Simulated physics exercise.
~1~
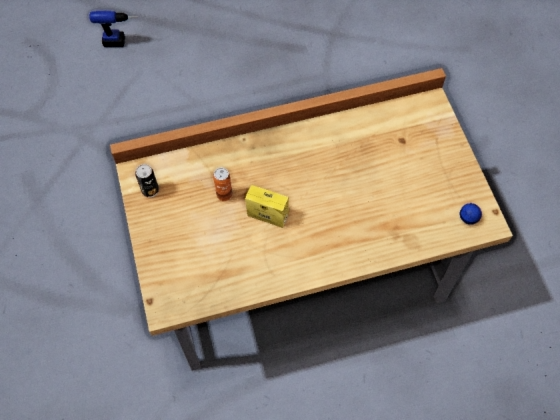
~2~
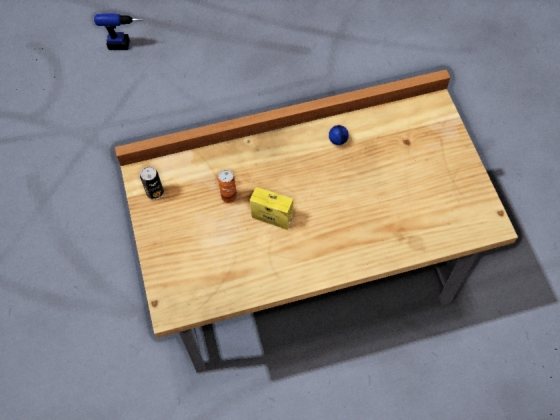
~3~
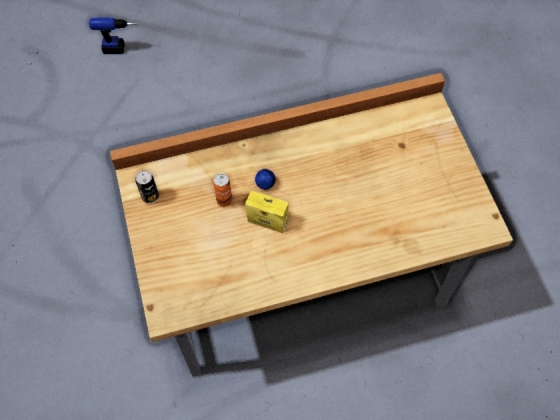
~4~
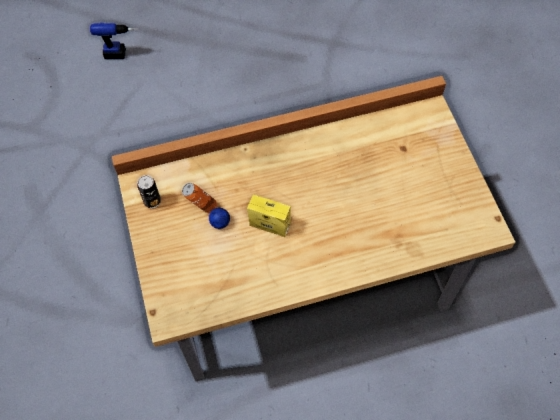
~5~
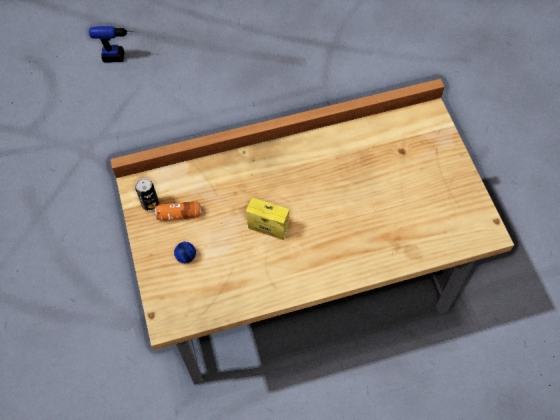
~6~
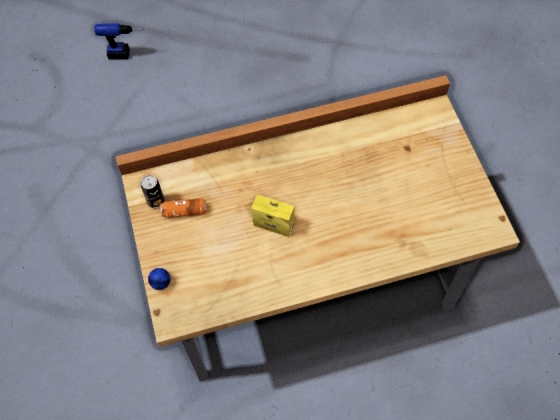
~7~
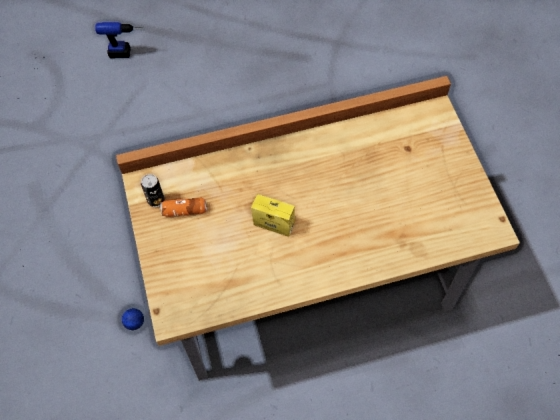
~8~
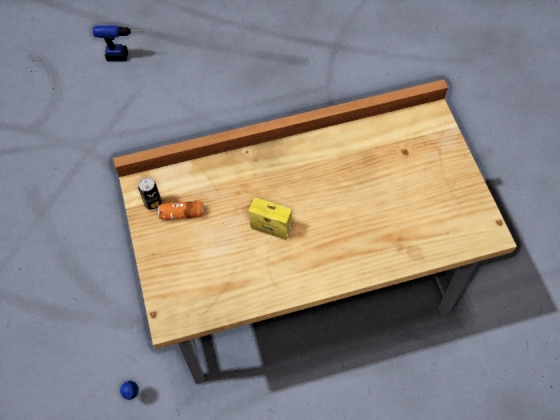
Blue ball rolling across a wooden table, rebounding off the far rail, toppling an orange can and dropping to the floor.
